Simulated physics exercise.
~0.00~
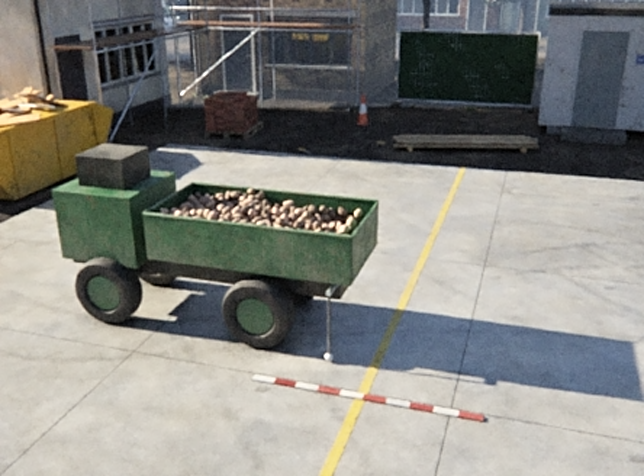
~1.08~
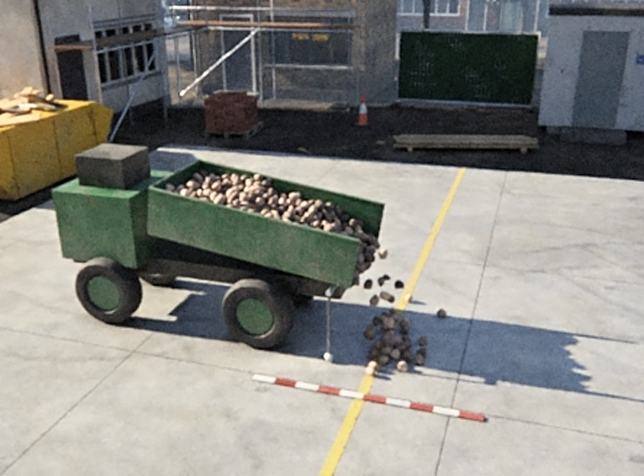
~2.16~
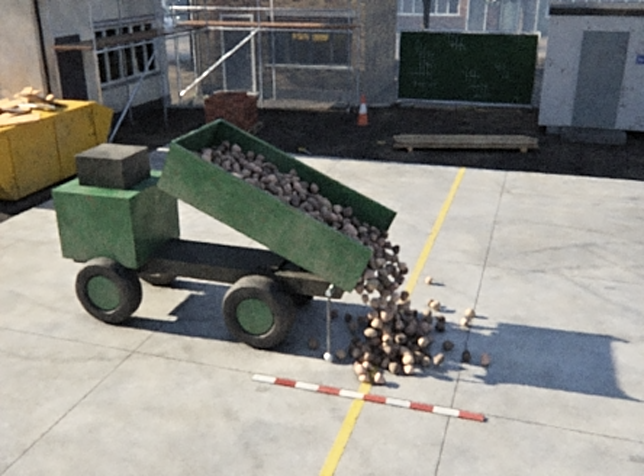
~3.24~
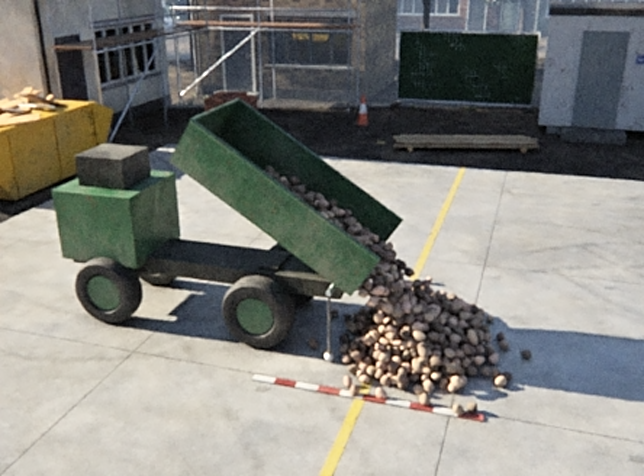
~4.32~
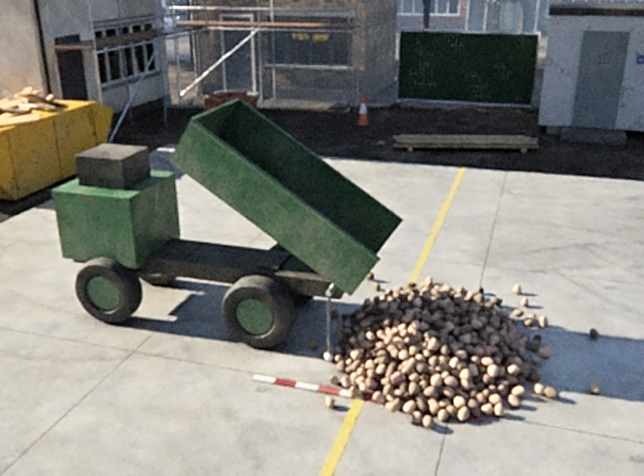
A green tipping trailer with a dark box on its front block stands at the left of a pale paved yard, seen from the side and slightly above, its bed full of brown and tan rounded stones. A yellow line and a red and white striped staff lie on the ground near its rear, with a yellow skip and a fence behind. The bed tilts up at the front, and stones begin dropping from its right end. It steepens further, then holds still while the stones pour down into a growing heap. Finally the bed is empty, and the broad pile covers part of the staff and lies mostly beyond the line, with a few stones scattered to the right.
